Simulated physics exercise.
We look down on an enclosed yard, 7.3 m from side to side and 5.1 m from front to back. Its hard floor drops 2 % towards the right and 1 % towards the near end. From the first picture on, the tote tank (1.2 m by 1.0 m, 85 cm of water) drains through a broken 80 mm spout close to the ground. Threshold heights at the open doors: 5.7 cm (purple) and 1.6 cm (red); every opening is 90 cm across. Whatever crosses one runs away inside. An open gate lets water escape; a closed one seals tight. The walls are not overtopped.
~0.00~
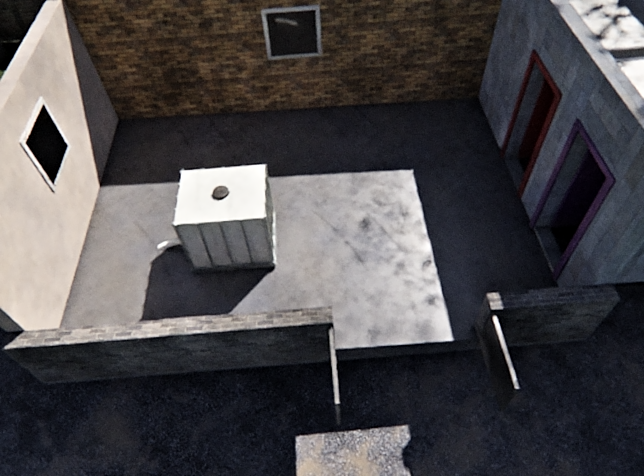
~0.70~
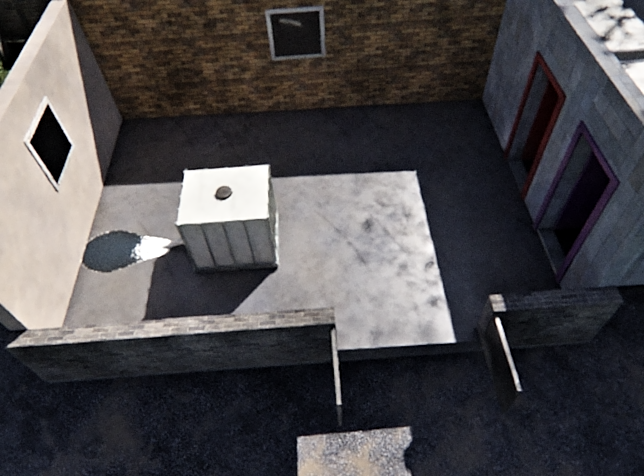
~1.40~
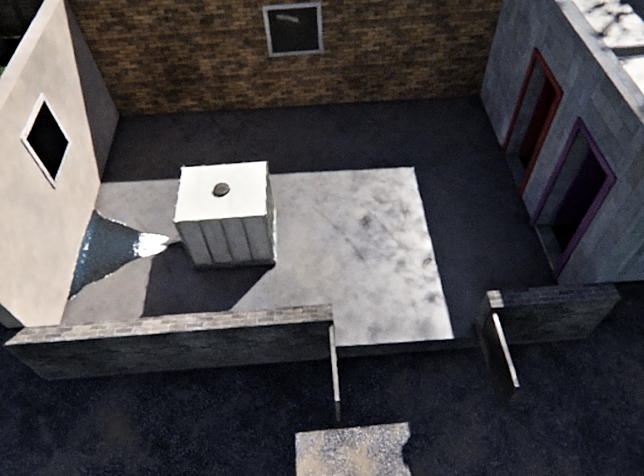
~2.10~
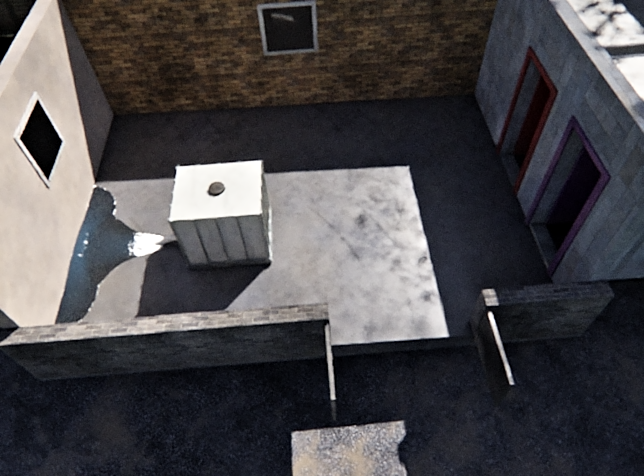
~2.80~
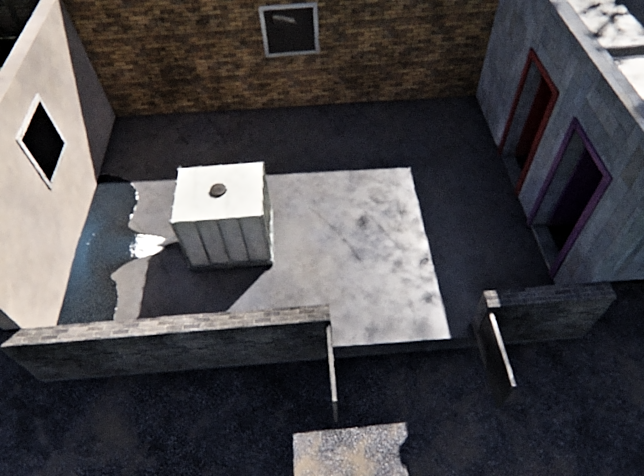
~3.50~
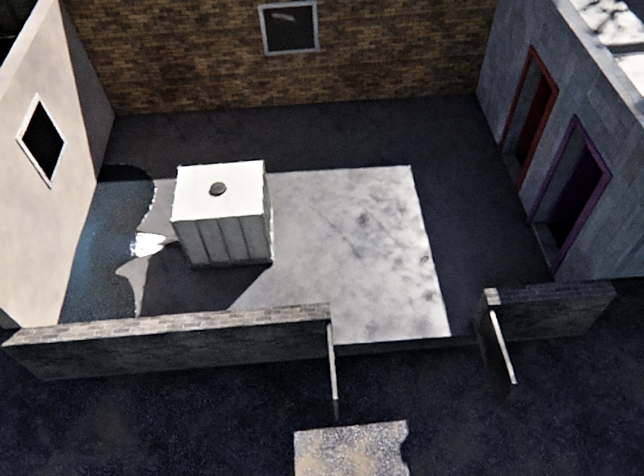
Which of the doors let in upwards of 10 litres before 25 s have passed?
The water let in: At the purple door it keeps below the limit; at the red door it keeps below the limit.
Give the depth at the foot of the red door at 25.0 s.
Roughly 2.0 cm deep.
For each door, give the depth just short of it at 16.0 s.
Depths in cm: Purple 0.0, red 0.0.
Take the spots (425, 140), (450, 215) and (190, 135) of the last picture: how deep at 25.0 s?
In that order: 0.0, 0.6 and 0.2 cm.
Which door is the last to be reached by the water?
The red one.
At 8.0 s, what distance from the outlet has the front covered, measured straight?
Roughly 2.8 m.
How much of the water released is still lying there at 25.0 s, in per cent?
About 88 per cent.
After 5.0 s water covers 15 % of the floor and is deepest (6 cm) near (77, 255); purple door not reached, red door not reached.
After 8.0 s water covers 25 % of the floor and is deepest (6 cm) near (77, 255); purple door not reached, red door not reached.
After 12.0 s water covers 40 % of the floor and is deepest (6 cm) near (77, 255); purple door not reached, red door not reached.
After 16.0 s water covers 55 % of the floor and is deepest (5 cm) near (91, 245); purple door not reached, red door not reached.
After 25.0 s water covers 65 % of the floor and is deepest (5 cm) near (558, 312); purple door 3.9 cm at the sill, 0 L in, red door 2 cm at the sill, 0 L in.
